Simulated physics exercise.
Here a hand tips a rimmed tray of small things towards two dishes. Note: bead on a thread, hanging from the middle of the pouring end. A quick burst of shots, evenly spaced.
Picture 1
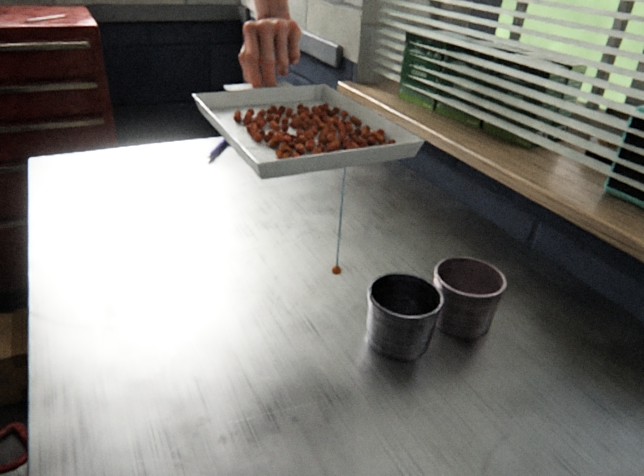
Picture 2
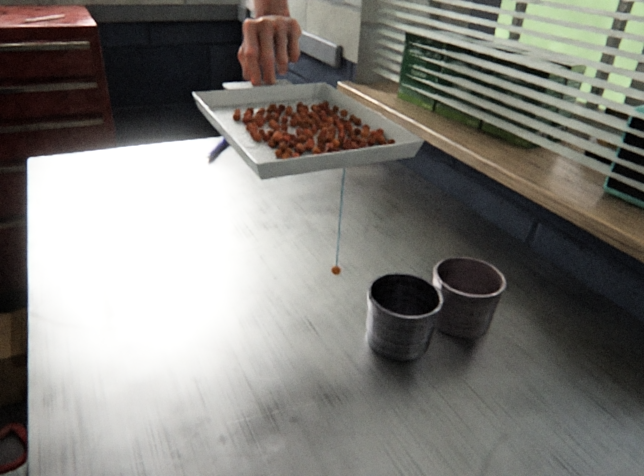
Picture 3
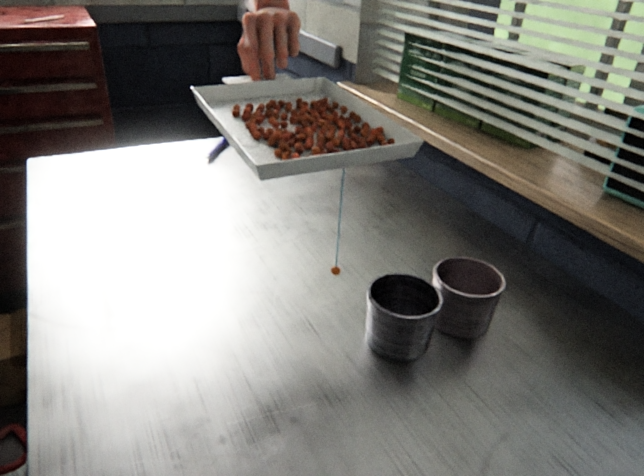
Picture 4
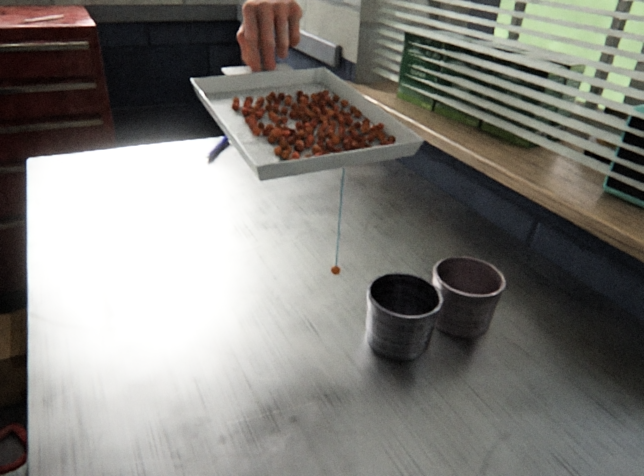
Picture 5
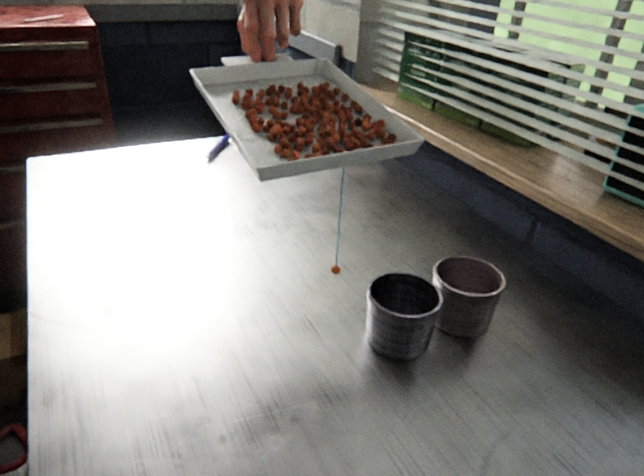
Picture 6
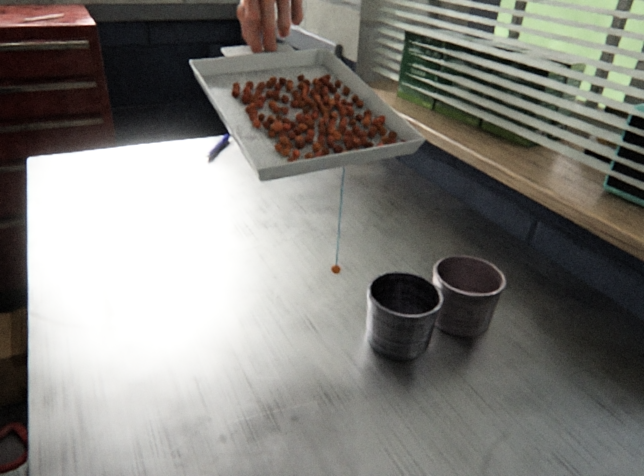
A hand slowly raised the back of a white tray of reddish-brown pellets, tilting it gradually toward the near edge, while a bead hung on a thread beside two dark cups on the table.
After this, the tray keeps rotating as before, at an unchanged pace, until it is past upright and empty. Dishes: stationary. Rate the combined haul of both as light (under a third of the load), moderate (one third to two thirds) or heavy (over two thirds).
A light haul.
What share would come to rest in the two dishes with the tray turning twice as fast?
Estimate: Some 10%.
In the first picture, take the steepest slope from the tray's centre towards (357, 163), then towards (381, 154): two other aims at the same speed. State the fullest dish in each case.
In turn: Left; the left dish.
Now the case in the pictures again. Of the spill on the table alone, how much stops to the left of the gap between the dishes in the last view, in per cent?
Roughly 90 percent.
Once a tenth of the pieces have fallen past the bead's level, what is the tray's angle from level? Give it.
Around 105 degrees of turn.
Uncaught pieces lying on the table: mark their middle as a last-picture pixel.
Their resting centre is at about (319, 389).
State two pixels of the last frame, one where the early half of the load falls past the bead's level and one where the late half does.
It goes through near (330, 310) first, then near (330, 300).
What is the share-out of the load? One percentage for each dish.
Left dish: 10; right dish: 0 percent.
Soon, tray tipped steeply; all on the tray.
A while on, tray tipped right over; nearly all on the tray; a stray few outside both.
Towards the end, tray tipped past a quarter turn; a small part in the left dish; nearly all outside both.
Finally, tray tipped past a quarter turn; a small part in the left dish; none in the right dish; nearly all outside both.
